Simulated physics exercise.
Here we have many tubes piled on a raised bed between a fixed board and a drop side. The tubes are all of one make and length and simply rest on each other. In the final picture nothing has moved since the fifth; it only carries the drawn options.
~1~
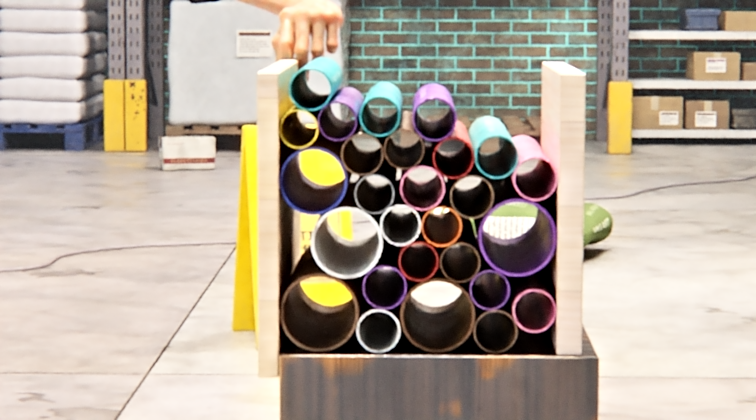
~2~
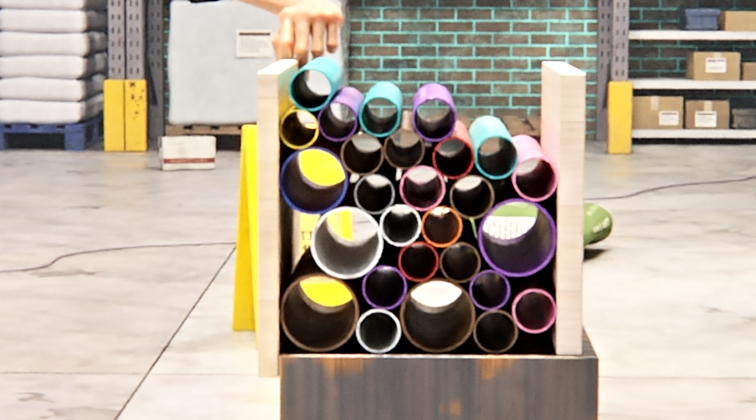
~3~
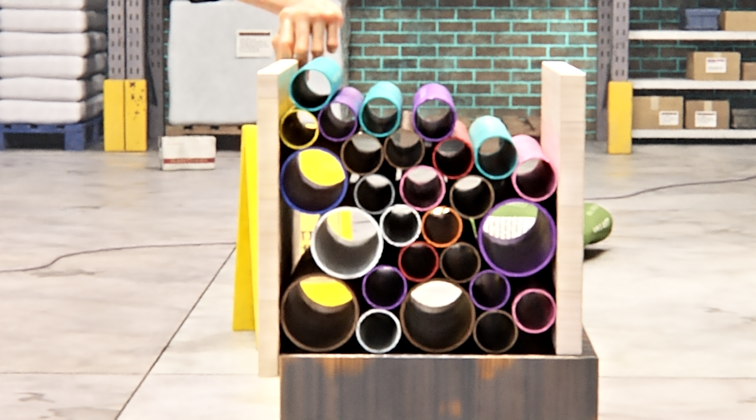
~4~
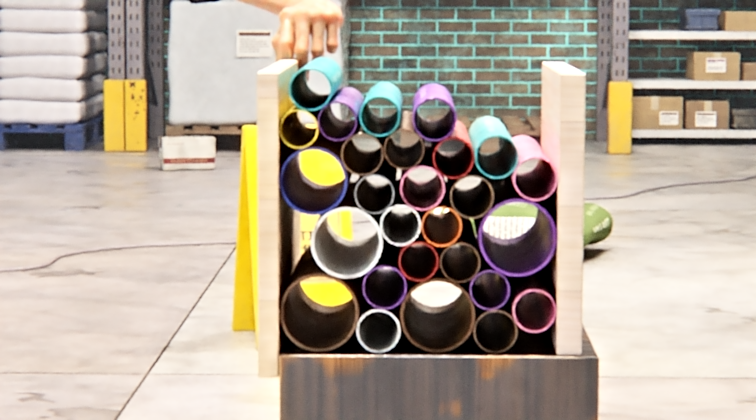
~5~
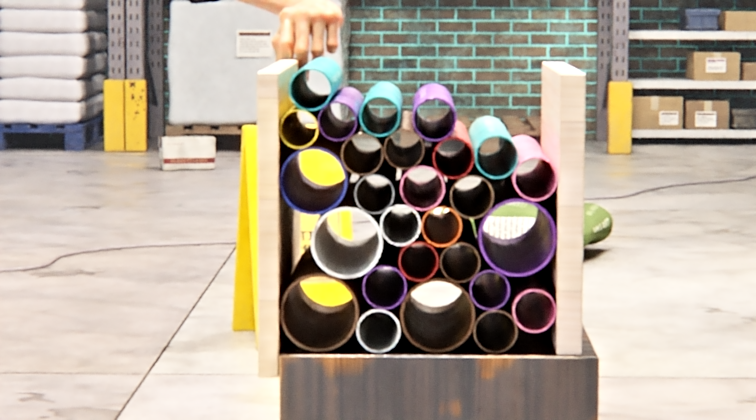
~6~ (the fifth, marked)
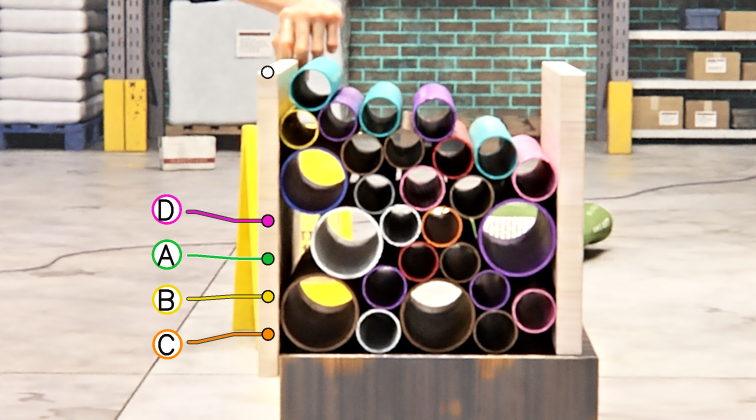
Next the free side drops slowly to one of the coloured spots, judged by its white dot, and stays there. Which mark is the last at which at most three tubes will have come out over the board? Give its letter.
Mark D is as low as it can go.
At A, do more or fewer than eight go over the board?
Fewer than eight.
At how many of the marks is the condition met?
One of them.
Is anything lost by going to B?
Yes, at B.
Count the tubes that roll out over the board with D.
With D, two.
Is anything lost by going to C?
Yes, at C.
On the marked copy, A at (268, 259); B at (268, 296); C at (268, 335); D at (268, 221); the white dot at (267, 73).
With D. Early on, top of the board (279, 141).
Further on, top of the board (279, 217).
At the end, top of the board (279, 220), two out over the board.
As for the rest, A four out over the board; B more than three out over the board; C more than three out over the board.
